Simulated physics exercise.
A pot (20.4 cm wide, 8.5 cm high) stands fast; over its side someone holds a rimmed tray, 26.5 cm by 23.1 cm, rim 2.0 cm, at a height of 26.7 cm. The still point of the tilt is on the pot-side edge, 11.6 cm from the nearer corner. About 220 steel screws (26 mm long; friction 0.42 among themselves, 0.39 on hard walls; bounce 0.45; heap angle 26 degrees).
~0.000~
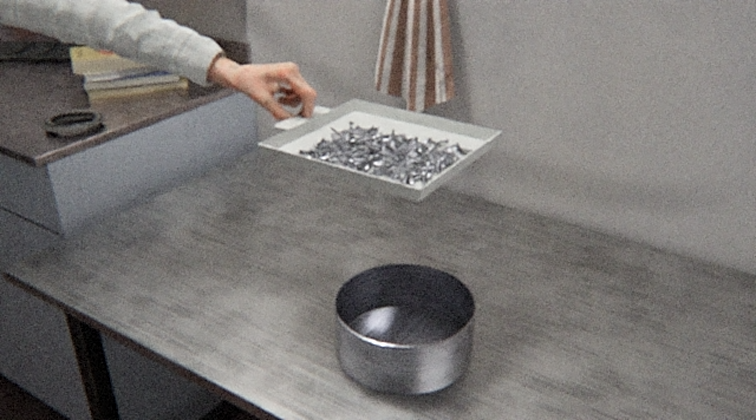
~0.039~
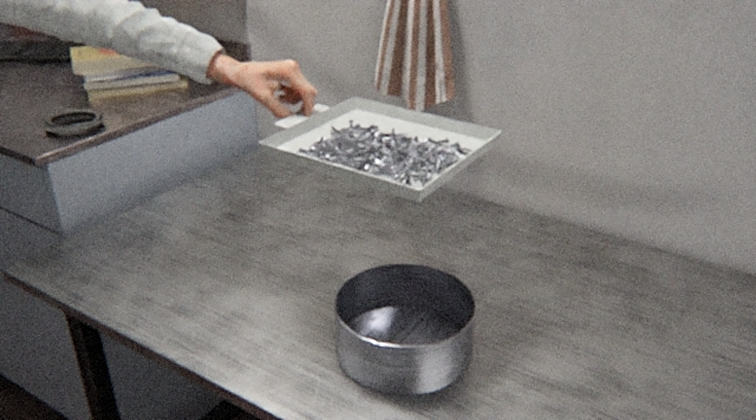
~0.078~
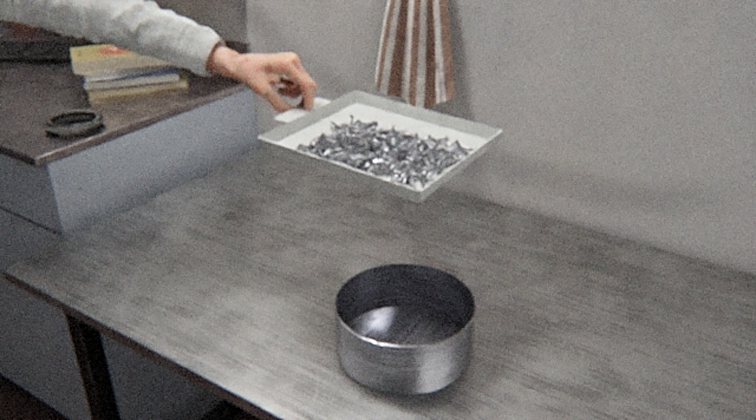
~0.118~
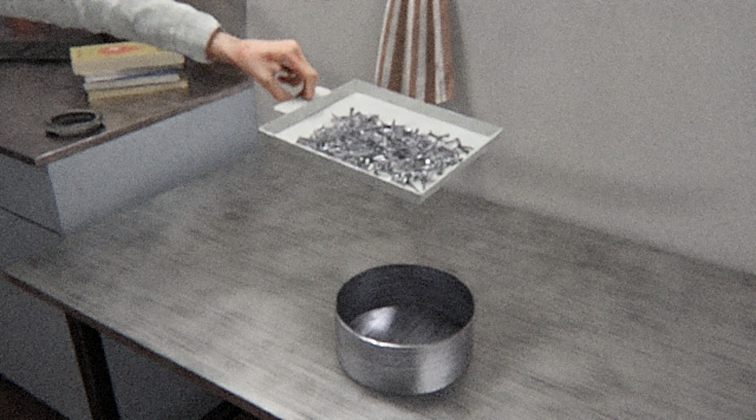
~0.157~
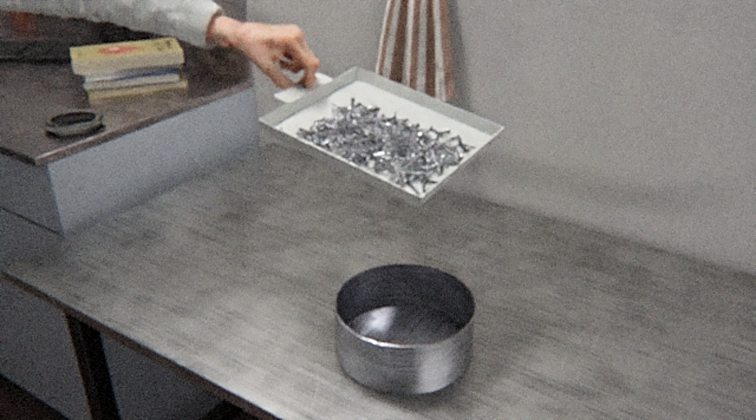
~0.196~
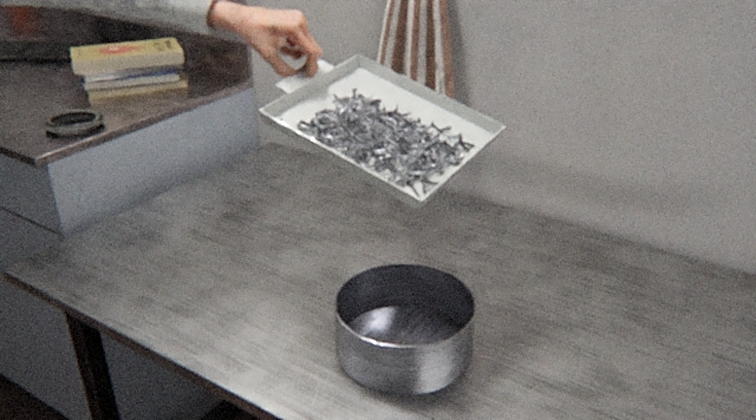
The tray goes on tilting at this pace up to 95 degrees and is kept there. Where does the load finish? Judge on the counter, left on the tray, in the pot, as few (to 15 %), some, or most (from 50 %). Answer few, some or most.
On the counter: Some; left on the tray: Few; in the pot: Most.
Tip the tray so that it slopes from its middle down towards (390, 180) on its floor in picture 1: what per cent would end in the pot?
About 100 per cent.
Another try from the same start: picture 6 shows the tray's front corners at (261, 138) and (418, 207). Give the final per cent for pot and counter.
Pot 100, counter 0.
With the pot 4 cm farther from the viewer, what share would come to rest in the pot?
It would be near 55 per cent.
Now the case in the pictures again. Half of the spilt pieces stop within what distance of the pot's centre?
Roughly 18 cm.
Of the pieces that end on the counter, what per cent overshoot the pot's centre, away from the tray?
Roughly 100 per cent.
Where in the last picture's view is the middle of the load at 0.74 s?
Around (443, 218).
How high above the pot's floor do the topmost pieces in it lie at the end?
Some 2.5 cm.
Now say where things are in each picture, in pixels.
The first picture shows tray tilt 0 degrees, front corners at (263, 143) and (419, 187); middle of the pieces at (383, 153); pot at (405, 301).
The second picture shows tray tilt 1 degrees, front corners at (263, 142) and (419, 188); middle of the pieces at (383, 152).
The third picture shows tray tilt 3 degrees, front corners at (262, 137) and (419, 189), lowest corner right front; middle of the pieces at (383, 150).
The fourth picture shows tray tilt 7 degrees, front corners at (262, 129) and (420, 192), lowest corner right front; middle of the pieces at (383, 146).
The fifth picture shows tray tilt 11 degrees, front corners at (263, 119) and (420, 195), lowest corner right front; middle of the pieces at (384, 141).
The sixth picture shows tray tilt 16 degrees, front corners at (264, 110) and (420, 197), lowest corner right front; middle of the pieces at (385, 137); pot at (405, 301). Its pace works out near 120 degrees a second.
After 0.52 s, tilt 54 degrees; the tray holds 100 %, the pot 0 %.
After 0.74 s, tilt 81 degrees; the tray holds 50 %, the pot 5 %.
Then, at 1.07 s, tilt 95 degrees; the tray holds 0 %, the pot 60 %.
In the end, at 2.1 s, counter 35 %, tray 0 %, pot 65 %.
